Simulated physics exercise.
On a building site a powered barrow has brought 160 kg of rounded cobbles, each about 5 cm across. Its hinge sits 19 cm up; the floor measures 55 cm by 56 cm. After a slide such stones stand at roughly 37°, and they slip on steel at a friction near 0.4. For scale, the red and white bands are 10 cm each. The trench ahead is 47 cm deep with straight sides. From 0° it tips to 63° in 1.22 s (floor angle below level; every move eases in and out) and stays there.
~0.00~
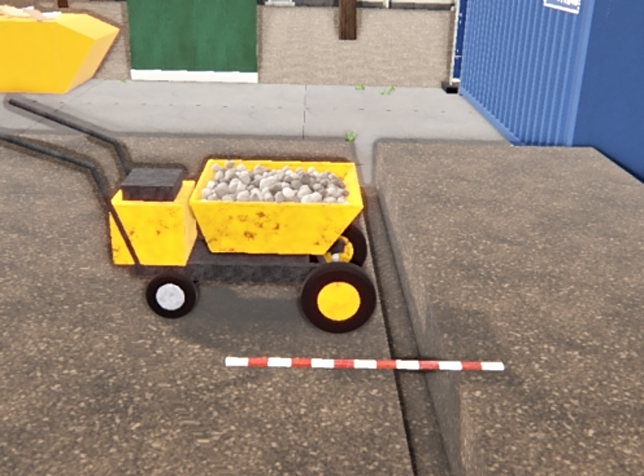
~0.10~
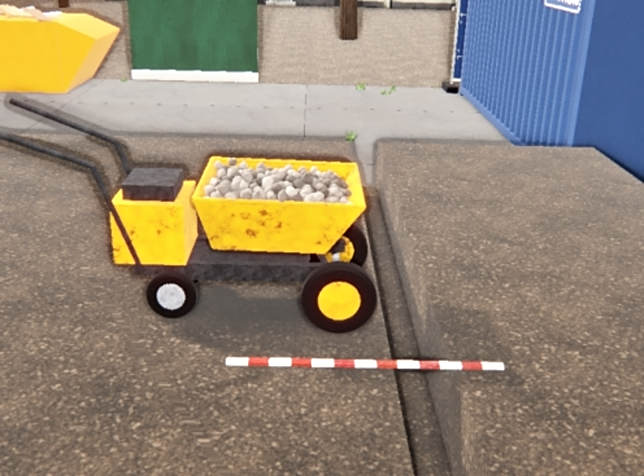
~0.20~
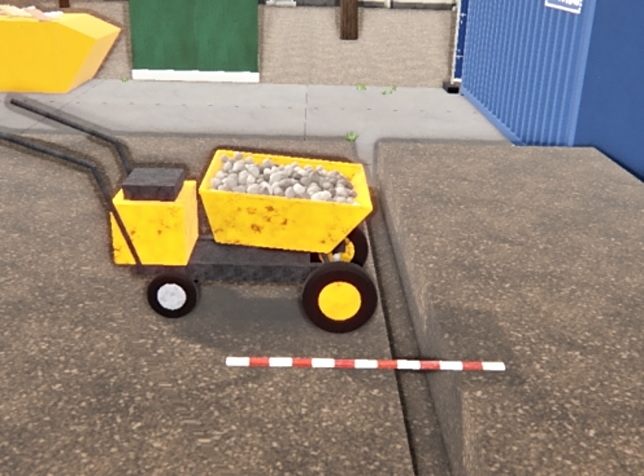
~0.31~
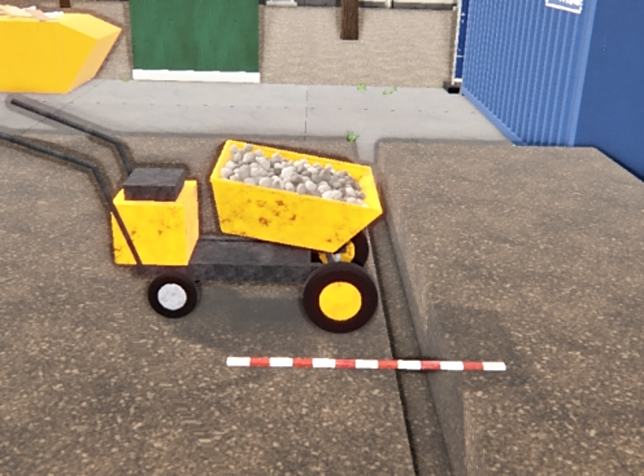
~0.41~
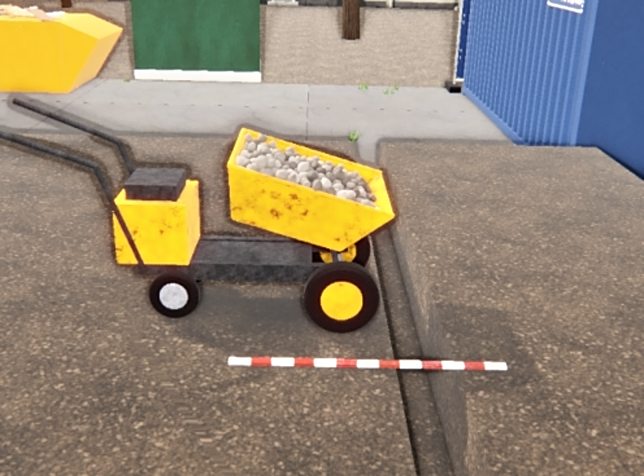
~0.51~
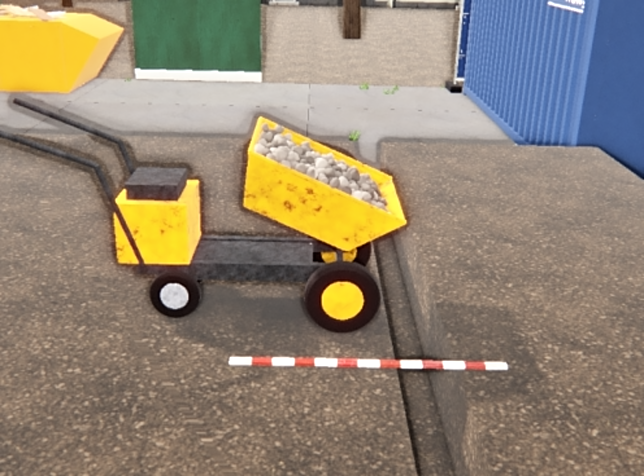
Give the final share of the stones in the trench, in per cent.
Roughly 22 per cent ends in the trench.
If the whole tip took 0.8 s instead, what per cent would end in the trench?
In that case some 15 per cent.
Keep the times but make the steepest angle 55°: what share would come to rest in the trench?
Then about 10 per cent.
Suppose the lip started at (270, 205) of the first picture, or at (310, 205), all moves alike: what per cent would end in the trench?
First some 55, then 60 per cent.
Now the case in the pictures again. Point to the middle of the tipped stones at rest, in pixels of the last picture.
Near (471, 302).
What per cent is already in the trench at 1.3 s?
Some 0 per cent.
After 0.9 s the floor is at 53°; 99 % in the tray, 1 % in the trench; the foremost stones are at (437, 236).
After 1.3 s the floor is at 63°; 73 % in the tray, 1 % in the trench, 26 % past the trench; the foremost stones are at (513, 309).
After 1.7 s the floor is at 63°; 49 % in the tray, 1 % in the trench, 50 % past the trench; the foremost stones are at (587, 320).
After 3.6 s the floor is at 63°; 23 % in the tray, 22 % in the trench, 55 % past the trench; the foremost stones are at (639, 317).
